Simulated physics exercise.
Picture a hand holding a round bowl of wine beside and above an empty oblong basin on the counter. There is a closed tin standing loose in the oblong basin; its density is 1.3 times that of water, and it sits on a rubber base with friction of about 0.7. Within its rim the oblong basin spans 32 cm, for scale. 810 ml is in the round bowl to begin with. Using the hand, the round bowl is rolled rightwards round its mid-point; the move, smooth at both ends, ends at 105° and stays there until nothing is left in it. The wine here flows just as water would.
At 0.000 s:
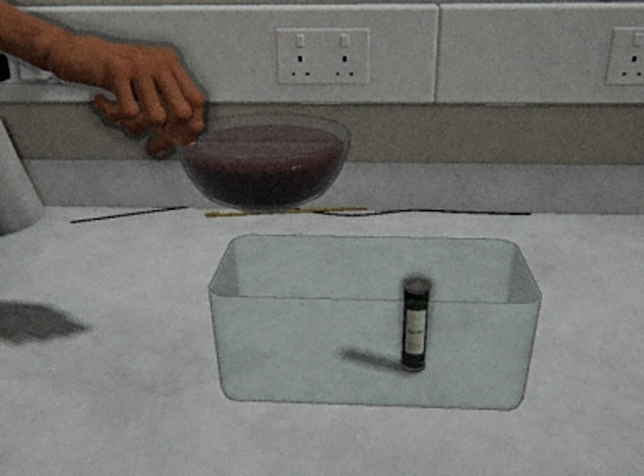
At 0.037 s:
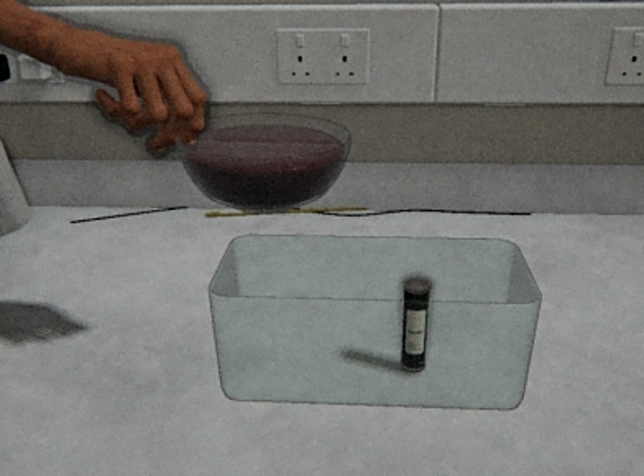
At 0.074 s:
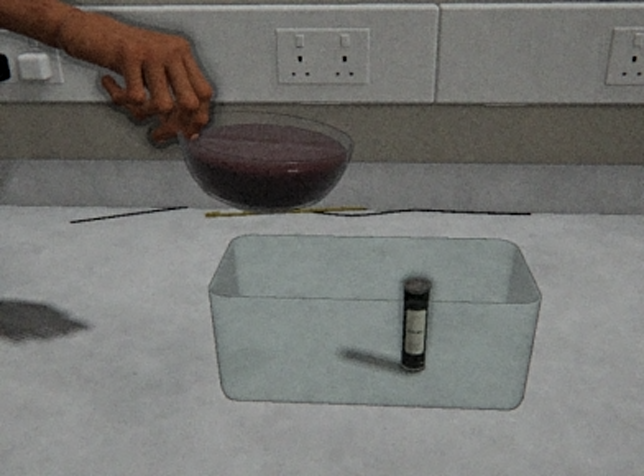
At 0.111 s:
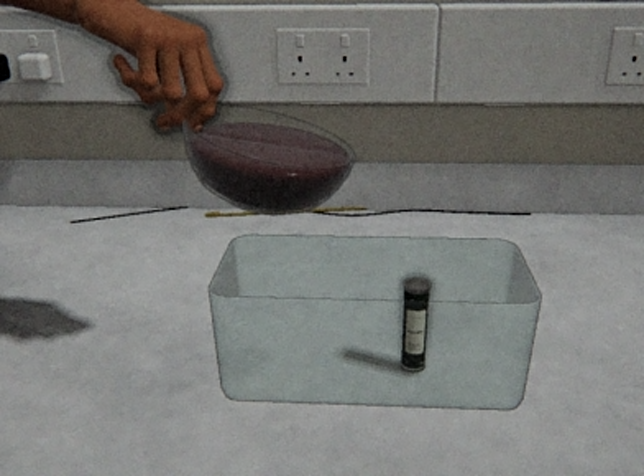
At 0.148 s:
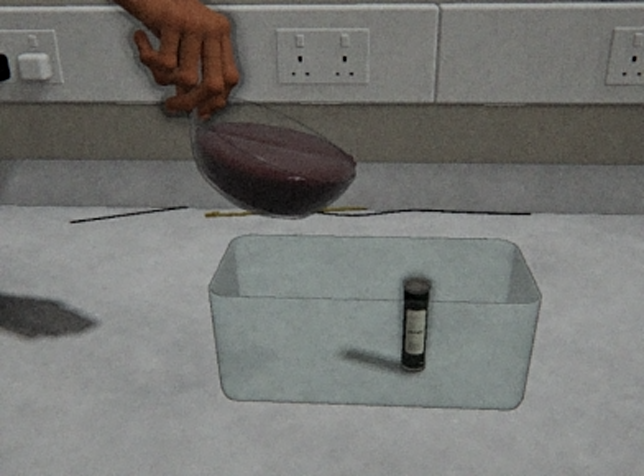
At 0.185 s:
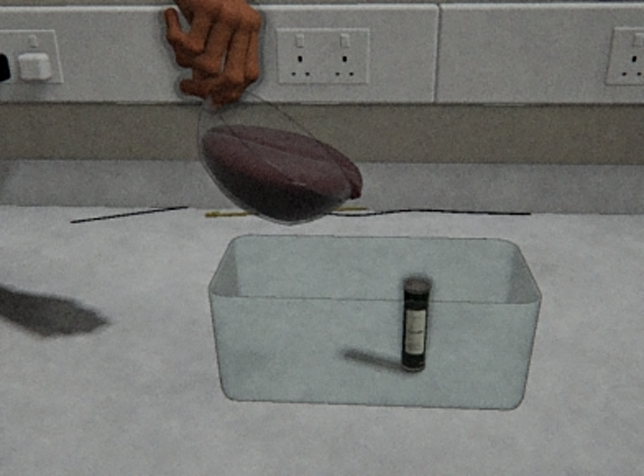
A hand held a clear round bowl of dark red liquid above an oblong basin with a small dark tin standing inside, then tilted the bowl steadily rightwards as the liquid shifted towards its right rim.
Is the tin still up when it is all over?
No, the tin goes over.
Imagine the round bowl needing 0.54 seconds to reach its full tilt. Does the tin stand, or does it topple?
Then the tin tumbles.
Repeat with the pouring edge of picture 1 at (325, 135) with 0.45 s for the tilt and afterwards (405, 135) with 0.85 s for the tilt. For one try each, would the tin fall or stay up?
Trial 1 - tin tips; trial 2 - tin stays standing.
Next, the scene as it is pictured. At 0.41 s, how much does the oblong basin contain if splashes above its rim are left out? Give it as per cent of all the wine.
Some 82 per cent.
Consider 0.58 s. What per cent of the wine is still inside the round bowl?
I reckon near 0 per cent still sits there.
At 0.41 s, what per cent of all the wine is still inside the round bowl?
Fraction remaining: Approx. 4 per cent.
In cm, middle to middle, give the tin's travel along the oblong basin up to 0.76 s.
The tin is about 1 cm from where it started.
Then, 0.41 s in, the tilt is 103° and 4 per cent is still to pour; the tin stands where it began.
Then, 0.58 s in, the tilt is 105° and 0 per cent is still to pour; the tin stands 3 cm from where it began.
Then, 0.76 s in, the tilt is 105° and 0 per cent is still to pour; the tin leans 22°.
Then, 0.95 s in, the tilt is 105° and 0 per cent is still to pour; the tin lies on its side.
Finally, the tin lies on its side.
